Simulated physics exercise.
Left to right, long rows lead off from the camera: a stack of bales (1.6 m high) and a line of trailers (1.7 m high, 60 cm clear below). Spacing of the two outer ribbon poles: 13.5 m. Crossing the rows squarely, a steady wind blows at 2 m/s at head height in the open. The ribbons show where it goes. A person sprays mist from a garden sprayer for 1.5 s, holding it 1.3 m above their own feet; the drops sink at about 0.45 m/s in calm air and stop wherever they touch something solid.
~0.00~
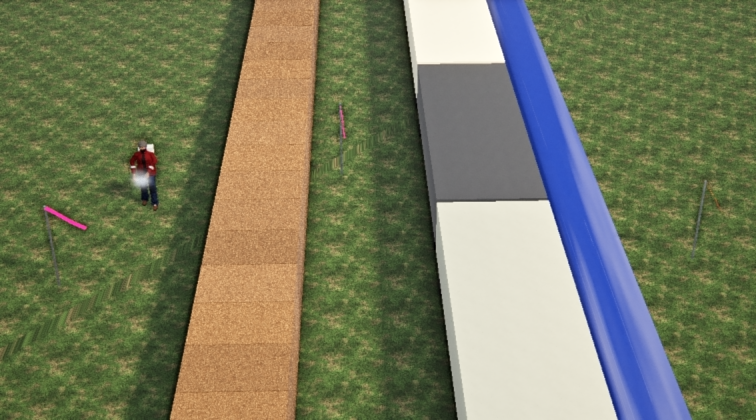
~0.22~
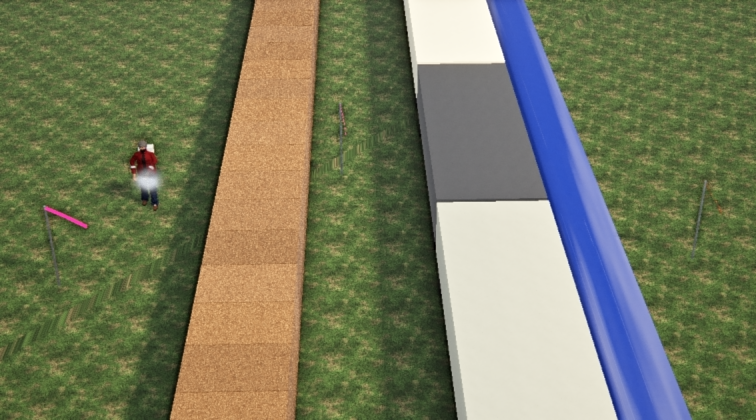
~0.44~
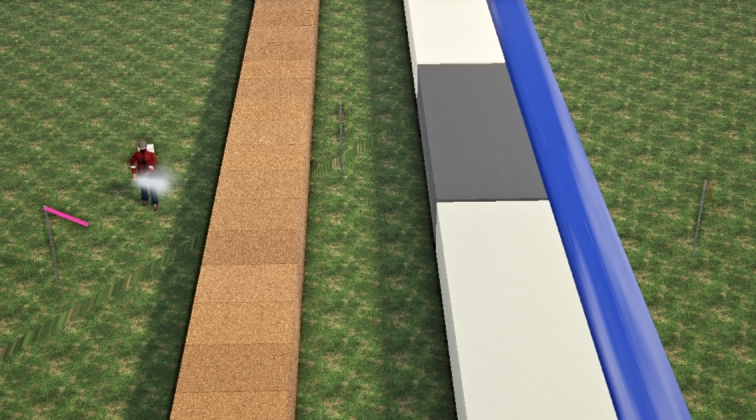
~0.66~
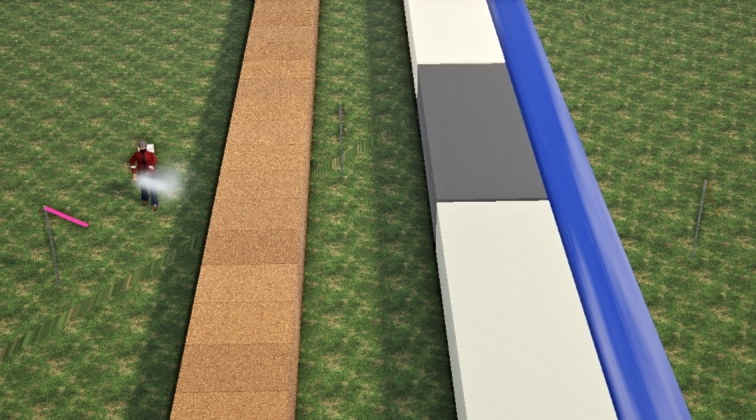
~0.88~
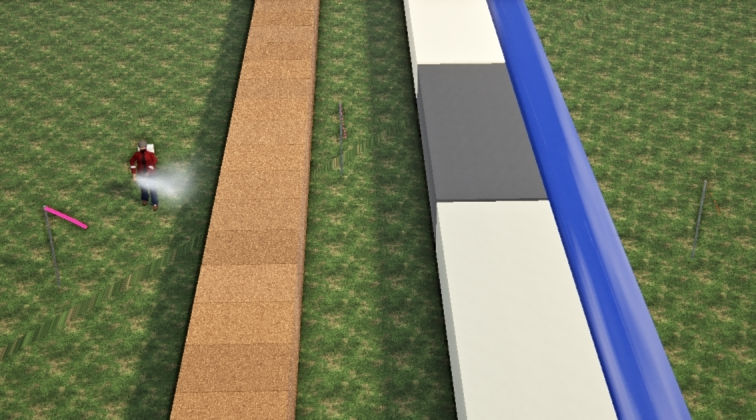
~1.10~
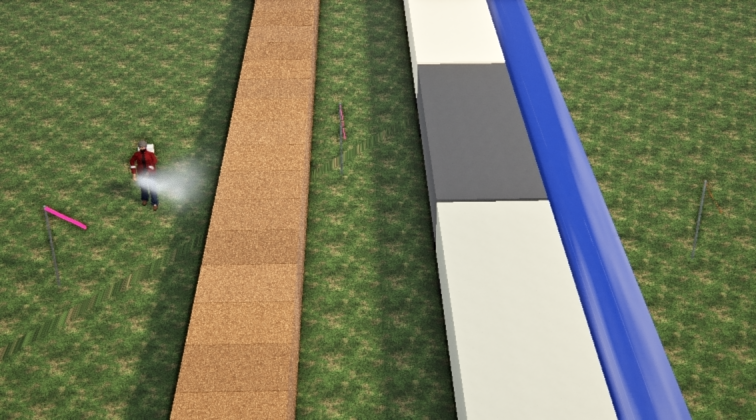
A grassy field is seen from high above, with long rows running away from the camera. A person in red stands at the left near a pole with a pink ribbon, beside a tan-brown stack of bales, with a white and dark grey row edged in blue to the right. White mist appears at the person's front and spreads rightward toward the bales, while the camera stays still.
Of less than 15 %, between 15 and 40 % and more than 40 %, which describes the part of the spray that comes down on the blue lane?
The part of the spray that comes down on the blue lane is under 15 %.
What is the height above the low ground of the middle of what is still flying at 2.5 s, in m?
The middle is at about 1.2 m above the low ground.
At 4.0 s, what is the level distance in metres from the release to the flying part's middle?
It is around 2.0 m.
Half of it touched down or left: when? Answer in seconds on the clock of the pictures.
At about 4.0 s.
After 2.5 s, 0 % lies on the blue lane; 8 % has touched down or left; the middle of what still flies is 1.2 m above the low ground, near (207, 183).
After 4.0 s, 0 % lies on the blue lane; 50 % has touched down or left; the middle of what still flies is 1.6 m above the low ground, near (242, 168).
After 8.0 s, 0 % lies on the blue lane; 85 % has touched down or left; the middle of what still flies is 1.3 m above the low ground, near (406, 180).
After 20.0 s, 1 % lies on the blue lane; 99 % has touched down or left.
After 45.0 s, 1 % lies on the blue lane; 100 % has touched down or left.
